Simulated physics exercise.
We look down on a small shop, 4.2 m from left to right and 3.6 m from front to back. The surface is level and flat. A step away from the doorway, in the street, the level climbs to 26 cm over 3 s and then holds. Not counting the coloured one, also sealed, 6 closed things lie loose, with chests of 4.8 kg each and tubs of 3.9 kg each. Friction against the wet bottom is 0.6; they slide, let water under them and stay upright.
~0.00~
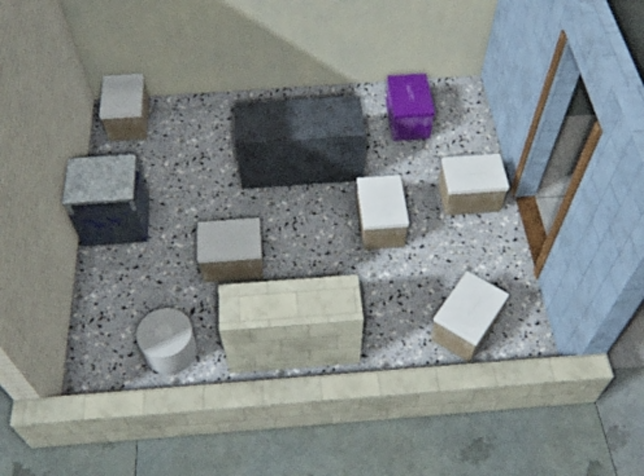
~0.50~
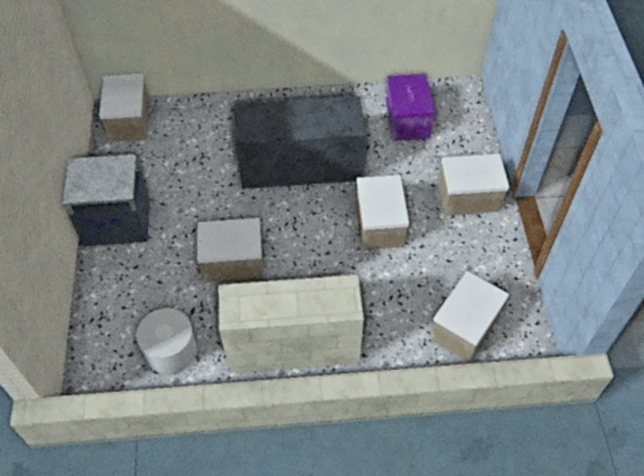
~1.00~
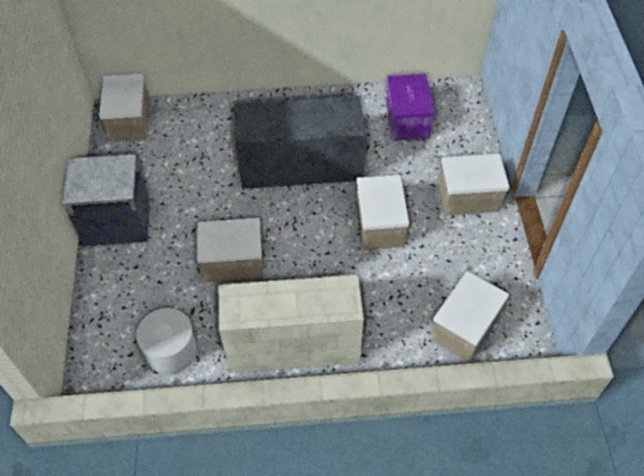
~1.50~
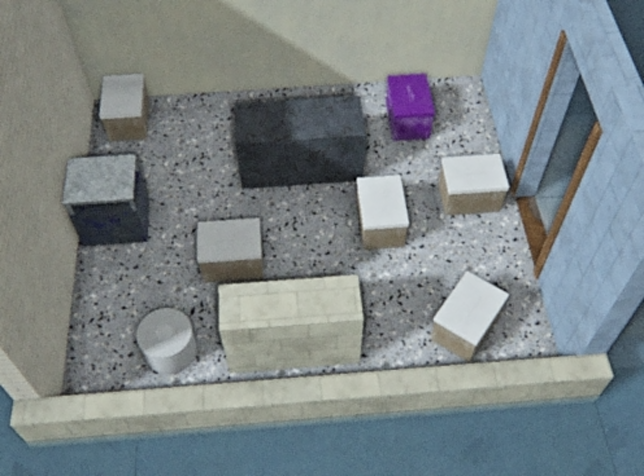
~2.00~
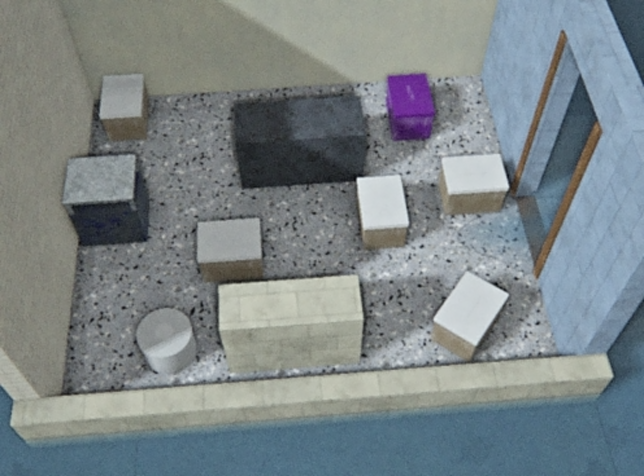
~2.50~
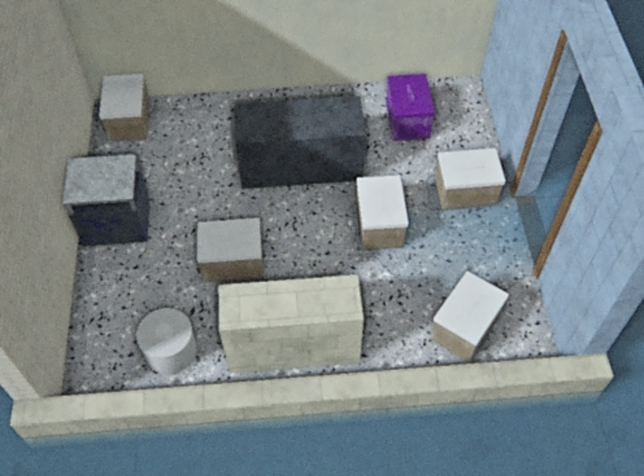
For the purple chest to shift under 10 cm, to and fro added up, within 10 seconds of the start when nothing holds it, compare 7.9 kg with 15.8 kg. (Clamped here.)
The lighter amount falls short, unlike the heavier.
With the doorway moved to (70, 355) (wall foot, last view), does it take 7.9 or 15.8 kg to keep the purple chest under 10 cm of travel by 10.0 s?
Lab note: Both masses insufficient.
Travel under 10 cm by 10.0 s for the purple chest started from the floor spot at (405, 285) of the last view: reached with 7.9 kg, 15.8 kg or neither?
Looking at the loads, neither keeps it.
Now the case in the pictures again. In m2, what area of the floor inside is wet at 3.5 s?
About 5.0 m2.
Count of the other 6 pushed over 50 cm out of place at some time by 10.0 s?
I get 4.
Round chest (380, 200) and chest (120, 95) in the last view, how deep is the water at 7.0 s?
Depths: Near 5 cm, then near 7 cm.
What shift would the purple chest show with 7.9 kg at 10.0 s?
It would be some 50 cm from its spot.
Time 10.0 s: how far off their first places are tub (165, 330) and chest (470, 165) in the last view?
First 40 cm, then 60 cm.
After 3.5 s the purple chest would be 0 cm from its start with 7.9 kg and 0 cm from its start with 15.8 kg; 0 cm of water round it then.
After 4.5 s the purple chest would be 1 cm from its start with 7.9 kg and 0 cm from its start with 15.8 kg; 2 cm of water round it then.
After 7.0 s the purple chest would be 19 cm from its start with 7.9 kg and 0 cm from its start with 15.8 kg; 4 cm of water round it then.
After 10.0 s the purple chest would be 49 cm from its start with 7.9 kg and 0 cm from its start with 15.8 kg; 5 cm of water round it then.
